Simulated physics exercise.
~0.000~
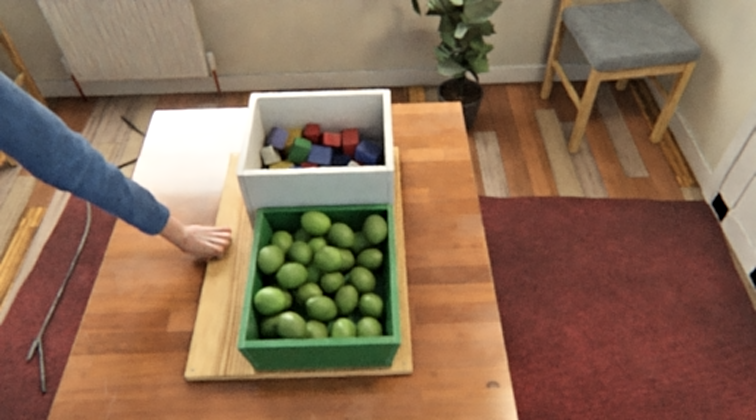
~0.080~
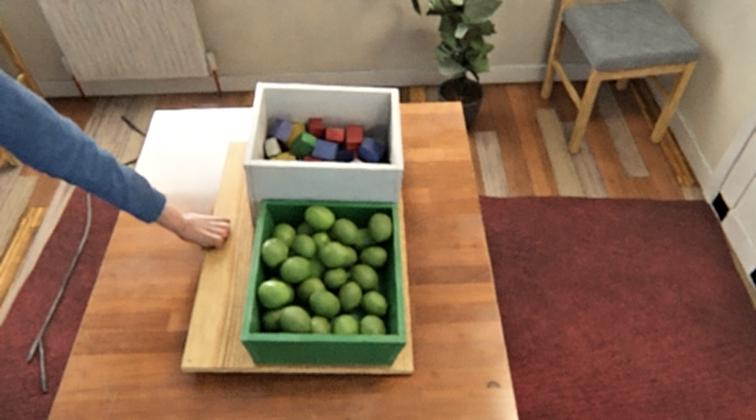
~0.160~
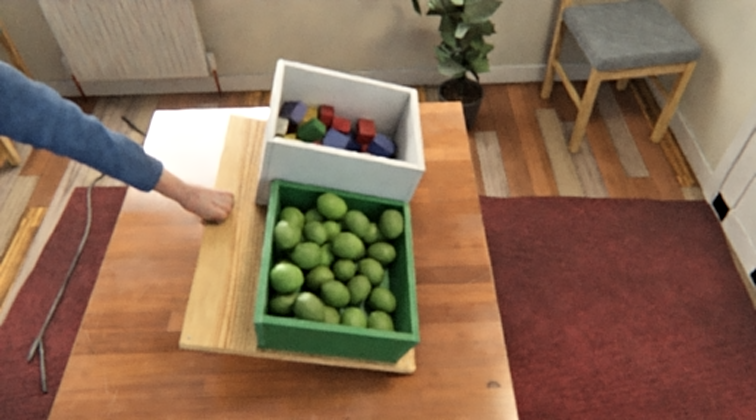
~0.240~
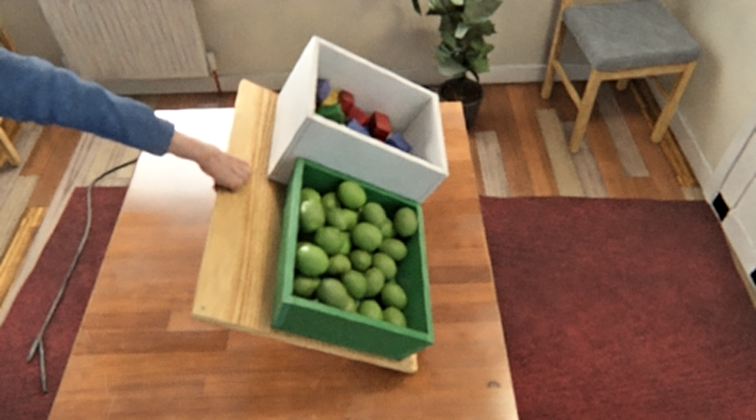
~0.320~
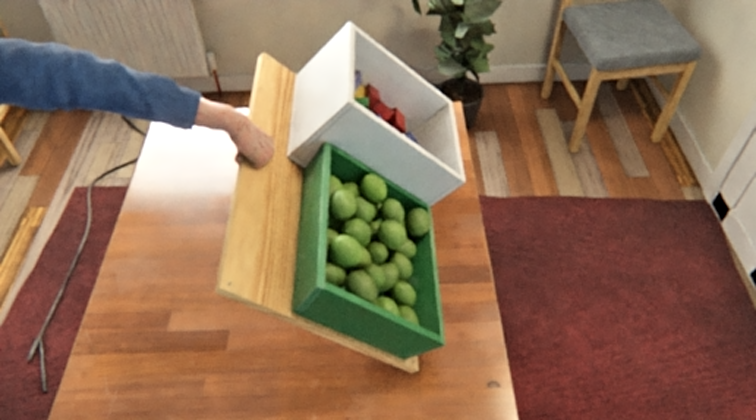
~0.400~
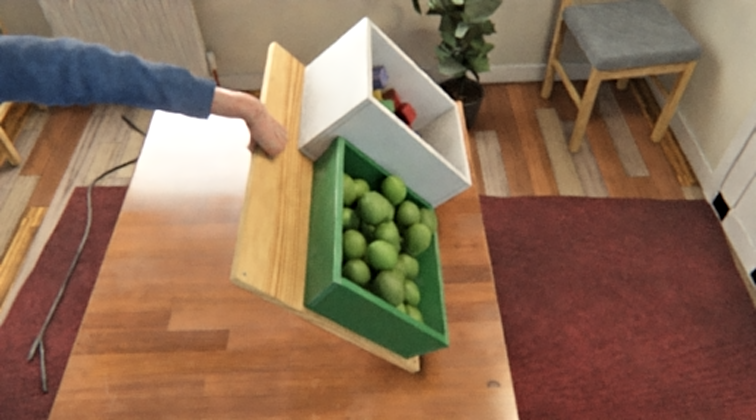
On a wooden table, a hand steadily raised the left edge of a board carrying a white box of colorful blocks and a green box of limes, tilting both steeply toward the right.
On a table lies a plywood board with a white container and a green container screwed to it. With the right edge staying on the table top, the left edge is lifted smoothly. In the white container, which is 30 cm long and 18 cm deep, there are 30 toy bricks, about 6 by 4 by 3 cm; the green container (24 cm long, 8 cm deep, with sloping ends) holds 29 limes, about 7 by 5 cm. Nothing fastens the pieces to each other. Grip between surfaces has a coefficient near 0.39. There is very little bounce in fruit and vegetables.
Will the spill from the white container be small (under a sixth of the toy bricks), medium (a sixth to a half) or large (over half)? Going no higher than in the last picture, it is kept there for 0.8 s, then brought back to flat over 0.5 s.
Small.
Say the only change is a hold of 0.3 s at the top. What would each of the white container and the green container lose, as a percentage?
Then white container 0, green container 10 per cent.
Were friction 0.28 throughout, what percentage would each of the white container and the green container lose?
Then the white container sheds 0 per cent, while the green container sheds 20 per cent.
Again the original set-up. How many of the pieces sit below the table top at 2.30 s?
Roughly 3 in all.
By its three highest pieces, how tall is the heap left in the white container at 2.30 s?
Roughly 13 cm.
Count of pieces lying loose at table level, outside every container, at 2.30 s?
The count is about 2.
After 0.70 s, tilt 49°; the white container has all 30 and the green container is down by 3 of 29.
After 1.09 s, tilt 49°; the white container has all 30 and the green container is down by 5 of 29.
After 1.62 s, tilt 3°; the white container has all 30 and the green container is down by 5 of 29.
Final count (at 2.30 s), the white container has all 30 and the green container is down by 5 of 29. Asked share, 0 of 30, 0 per cent.
